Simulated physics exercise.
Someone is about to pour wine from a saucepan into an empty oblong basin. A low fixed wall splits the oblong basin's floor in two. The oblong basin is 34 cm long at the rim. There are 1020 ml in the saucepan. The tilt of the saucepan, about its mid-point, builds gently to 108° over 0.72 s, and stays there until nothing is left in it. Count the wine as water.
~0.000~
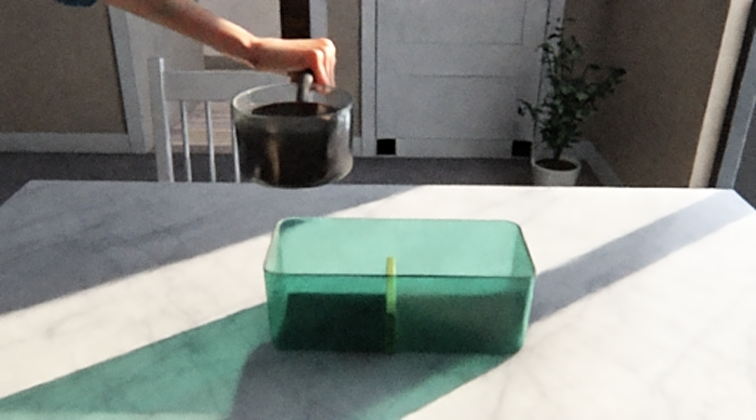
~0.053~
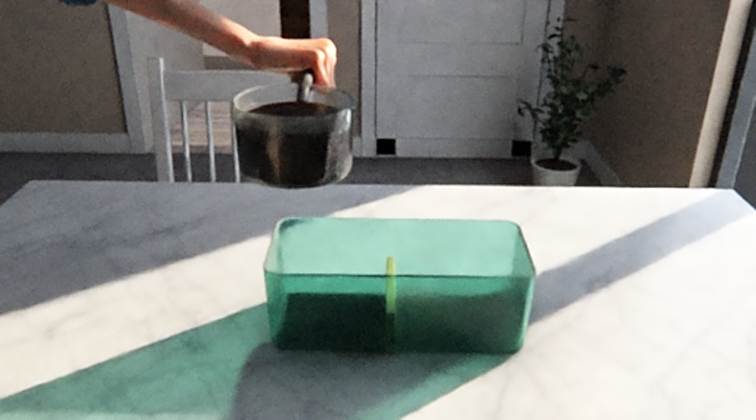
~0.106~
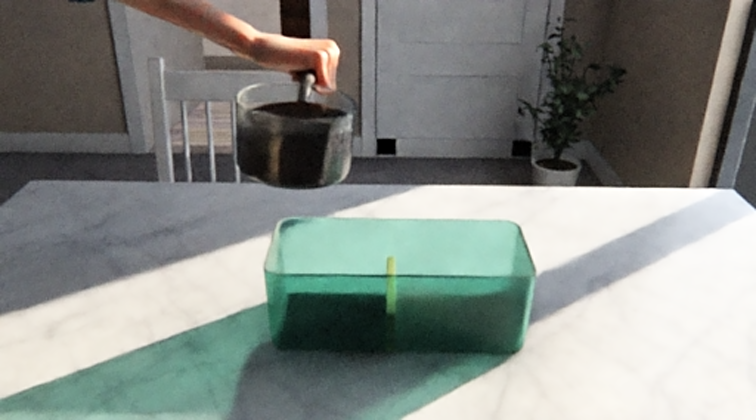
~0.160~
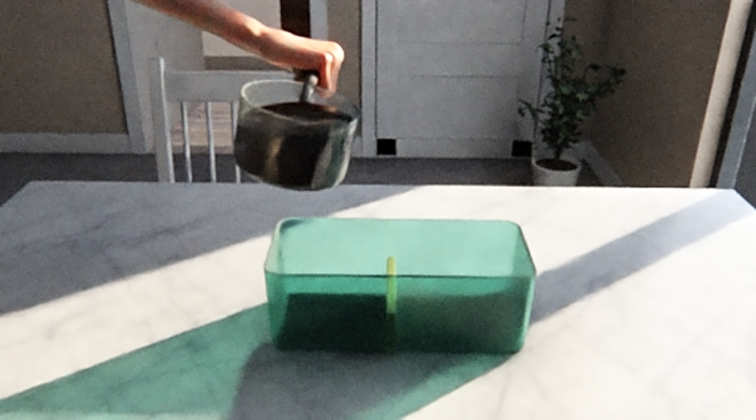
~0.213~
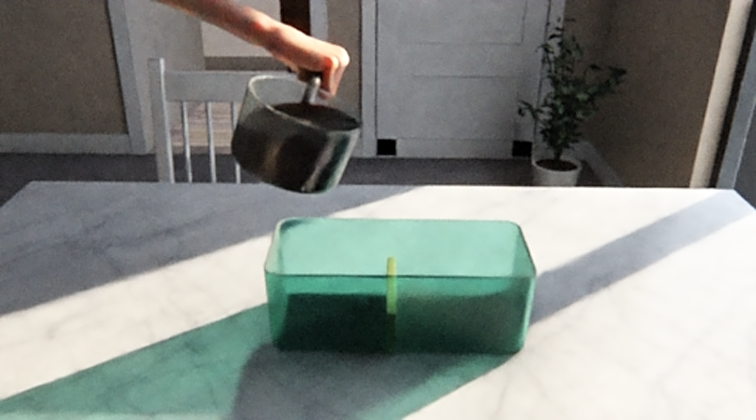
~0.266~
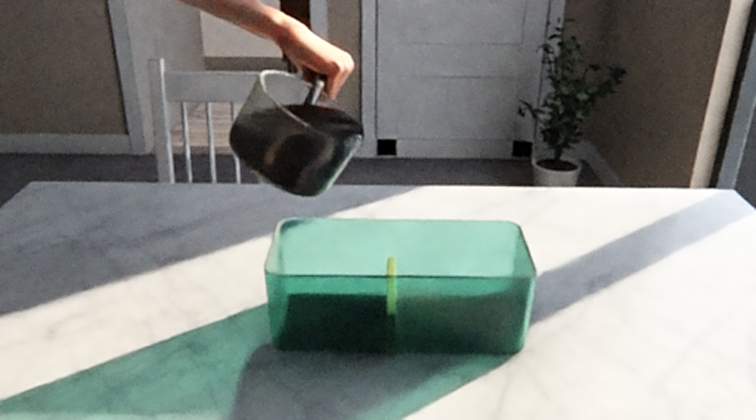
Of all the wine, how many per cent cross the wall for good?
About 58 per cent.
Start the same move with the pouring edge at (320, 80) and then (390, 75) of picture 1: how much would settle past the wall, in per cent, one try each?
First 20, then 90 per cent.
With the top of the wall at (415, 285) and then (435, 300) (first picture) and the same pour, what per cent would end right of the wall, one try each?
First 20, then 15 per cent.
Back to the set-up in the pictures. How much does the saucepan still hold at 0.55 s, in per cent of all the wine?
Some 38 per cent.
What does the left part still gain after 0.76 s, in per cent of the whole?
About 16 per cent.
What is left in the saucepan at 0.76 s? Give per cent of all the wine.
About 8 per cent.
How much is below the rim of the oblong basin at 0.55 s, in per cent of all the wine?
Some 20 per cent.
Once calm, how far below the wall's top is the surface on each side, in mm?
Some 42 mm on the left and 36 mm on the right.
Then, 0.55 s in, the tilt is 94° and 38 per cent is still to pour, 1 is left of the wall and 20 right of it.
Then, 0.76 s in, the tilt is 108° and 8 per cent is still to pour, 25 is left of the wall and 59 right of it.
Then, 0.98 s in, the tilt is 108° and 0 per cent is still to pour, 38 is left of the wall and 58 right of it.
Then, 1.22 s in, the tilt is 108° and 0 per cent is still to pour, 40 is left of the wall and 58 right of it.
Finally, 40 per cent lies left of the wall, 58 right of it and 1 outside.
